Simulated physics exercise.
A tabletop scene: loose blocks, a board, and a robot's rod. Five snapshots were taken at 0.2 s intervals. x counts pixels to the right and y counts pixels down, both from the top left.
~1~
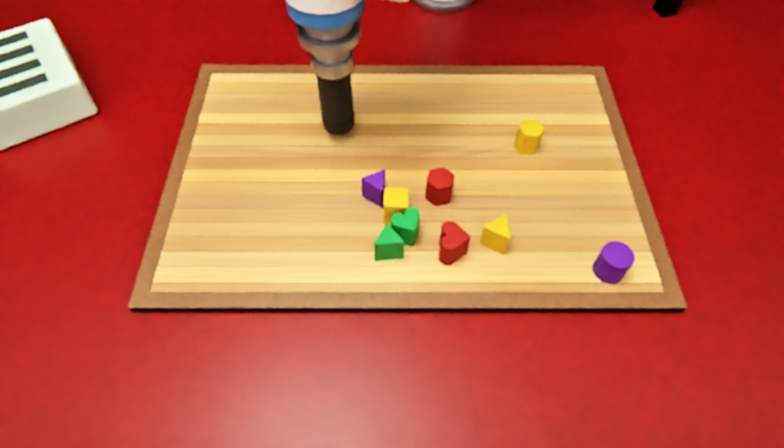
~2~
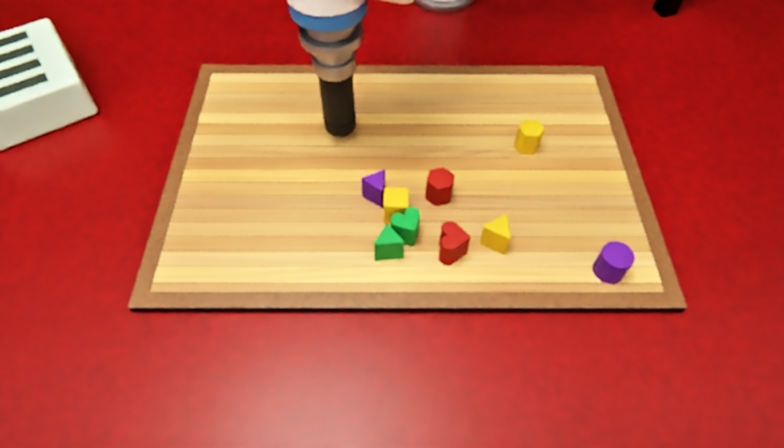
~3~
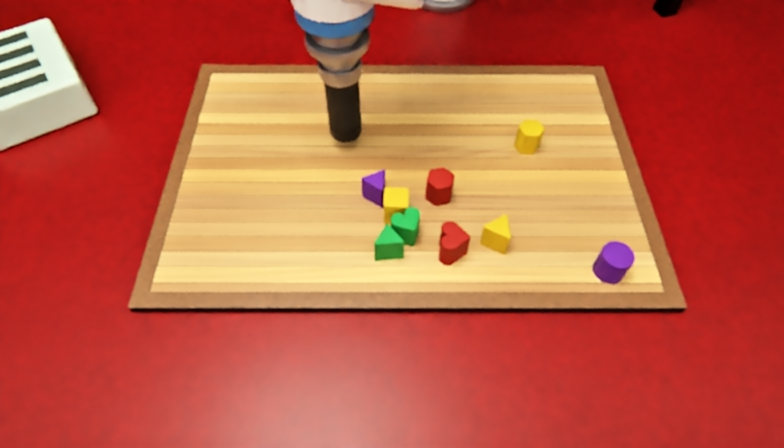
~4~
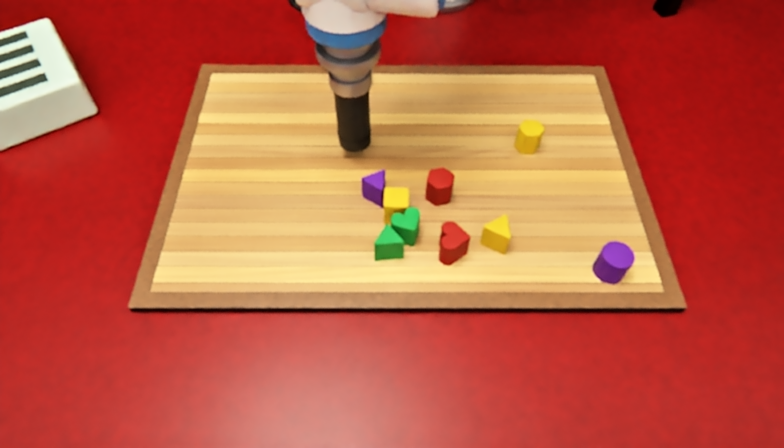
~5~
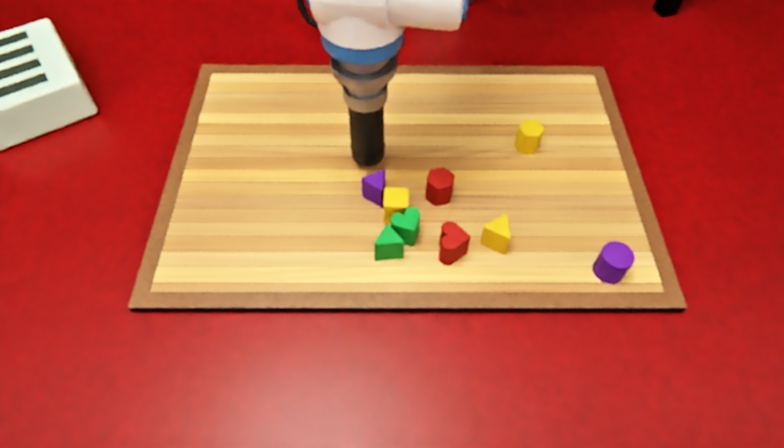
The robot's black rod moves slightly down and right across the board toward the still blocks.
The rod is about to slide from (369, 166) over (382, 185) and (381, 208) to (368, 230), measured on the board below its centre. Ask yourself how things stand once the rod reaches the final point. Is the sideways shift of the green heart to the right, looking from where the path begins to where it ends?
No - that is not the case.
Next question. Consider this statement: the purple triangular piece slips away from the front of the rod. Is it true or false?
False.
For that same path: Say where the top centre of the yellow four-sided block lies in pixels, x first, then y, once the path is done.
It is going to be at (398, 220).
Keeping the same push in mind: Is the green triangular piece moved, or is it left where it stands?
Left in place.
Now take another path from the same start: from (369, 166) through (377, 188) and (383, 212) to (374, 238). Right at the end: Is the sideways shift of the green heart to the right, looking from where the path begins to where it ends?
My answer is no.
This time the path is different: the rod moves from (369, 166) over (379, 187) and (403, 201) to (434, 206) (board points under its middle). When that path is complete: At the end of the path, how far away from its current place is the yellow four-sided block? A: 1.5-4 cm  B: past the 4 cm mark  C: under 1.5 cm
It's A.
On the path given first. One third of the way, rod (382, 175); purple triangular piece (376, 187), turned 35° clockwise.
Two thirds of the way, rod (381, 198); purple triangular piece (367, 209), turned 50° clockwise; yellow four-sided block (398, 212), turned 50° anticlockwise; green heart (414, 227), turned 20° anticlockwise.
At the end, rod (368, 220); purple triangular piece (351, 232), turned 65° clockwise; green triangular piece unmoved; yellow four-sided block (398, 220), turned 65° anticlockwise; green heart (419, 231), turned 35° anticlockwise.
